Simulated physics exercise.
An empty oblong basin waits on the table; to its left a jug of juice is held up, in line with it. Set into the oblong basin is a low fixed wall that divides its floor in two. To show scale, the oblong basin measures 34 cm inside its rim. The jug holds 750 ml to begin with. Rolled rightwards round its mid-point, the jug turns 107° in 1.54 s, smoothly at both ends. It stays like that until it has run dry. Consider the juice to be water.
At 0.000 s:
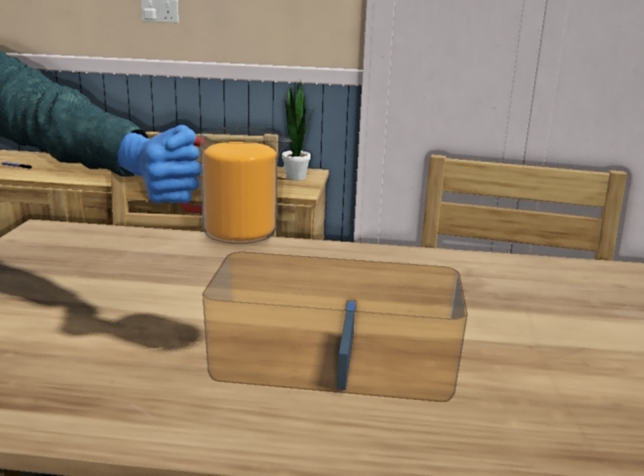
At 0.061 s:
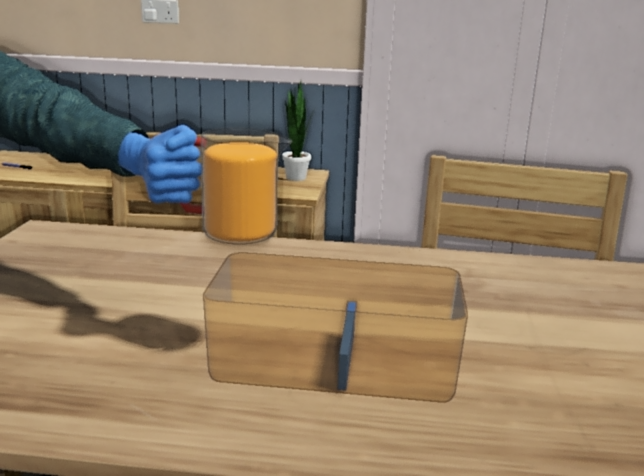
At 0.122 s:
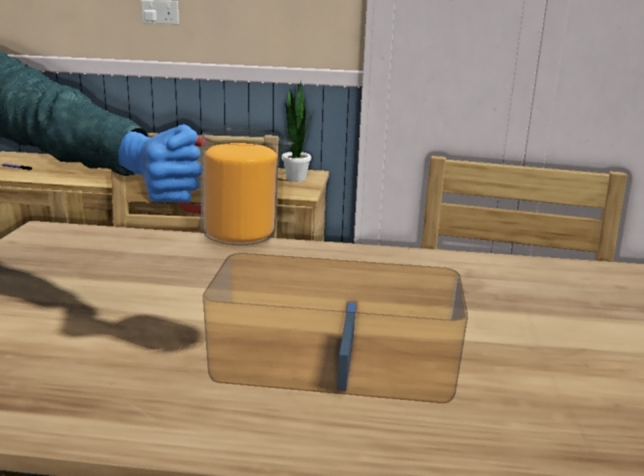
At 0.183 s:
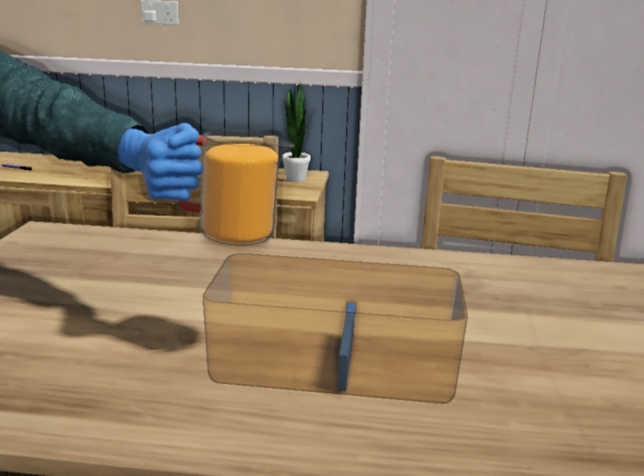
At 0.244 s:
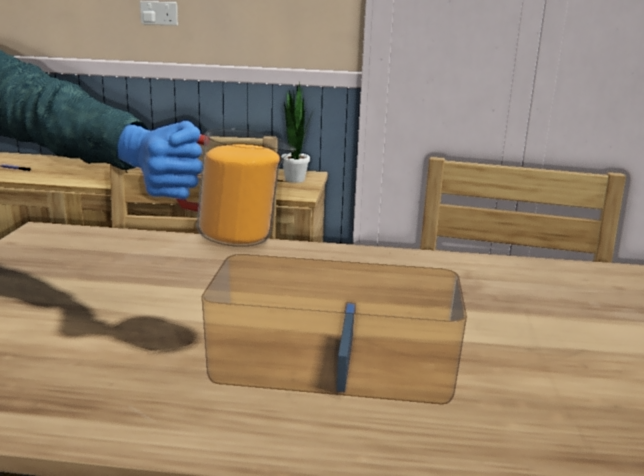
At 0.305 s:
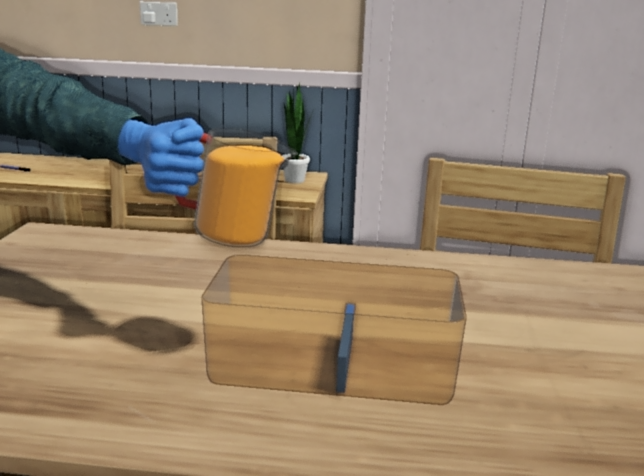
At a wooden table, a blue-gloved hand held a jug of orange juice above and behind a clear, empty oblong basin with a blue divider, then tilted the jug slightly to the right.
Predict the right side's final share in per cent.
The right side finishes with roughly 35 per cent.
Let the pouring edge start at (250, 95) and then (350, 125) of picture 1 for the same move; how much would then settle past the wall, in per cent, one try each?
Around 5 per cent first, around 95 per cent next.
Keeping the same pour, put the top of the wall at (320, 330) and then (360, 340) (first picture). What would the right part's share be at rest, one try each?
I'd say 85 percent on the first go, 20 percent on the next.
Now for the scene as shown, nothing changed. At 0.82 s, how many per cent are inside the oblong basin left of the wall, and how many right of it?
1 per cent left and 3 right, roughly.
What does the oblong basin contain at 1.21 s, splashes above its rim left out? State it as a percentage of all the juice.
Around 46 per cent of the whole.
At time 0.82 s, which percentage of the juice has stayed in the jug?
Roughly 86 per cent.
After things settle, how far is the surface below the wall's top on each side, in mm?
Left roughly 38 mm; right roughly 44 mm.
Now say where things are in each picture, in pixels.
In the first picture, tilt 0°; pouring edge (291, 140); surface from (206, 148) to (277, 152); the oblong basin's rim runs from (216, 275) to (462, 293); the wall's top is at (348, 326).
In the second picture, tilt 0°; pouring edge (292, 141); surface from (206, 148) to (278, 153).
In the third picture, tilt 2°; pouring edge (293, 143); surface from (207, 148) to (279, 154).
In the fourth picture, tilt 4°; pouring edge (294, 145); surface from (208, 150) to (279, 155).
In the fifth picture, tilt 6°; pouring edge (295, 149); surface from (208, 151) to (280, 155).
In the sixth picture, tilt 10°; pouring edge (298, 153); surface from (210, 153) to (284, 157).
Then, 0.82 s in, the tilt is 59° and 86 per cent is still to pour, 1 is left of the wall and 3 right of it.
Then, 1.21 s in, the tilt is 95° and 37 per cent is still to pour, 19 is left of the wall and 28 right of it.
Then, 1.61 s in, the tilt is 107° and 3 per cent is still to pour, 59 is left of the wall and 35 right of it.
Then, 2.04 s in, the tilt is 107° and 0 per cent is still to pour, 63 is left of the wall and 35 right of it.
Finally, 63 per cent lies left of the wall, 35 right of it and 1 outside.
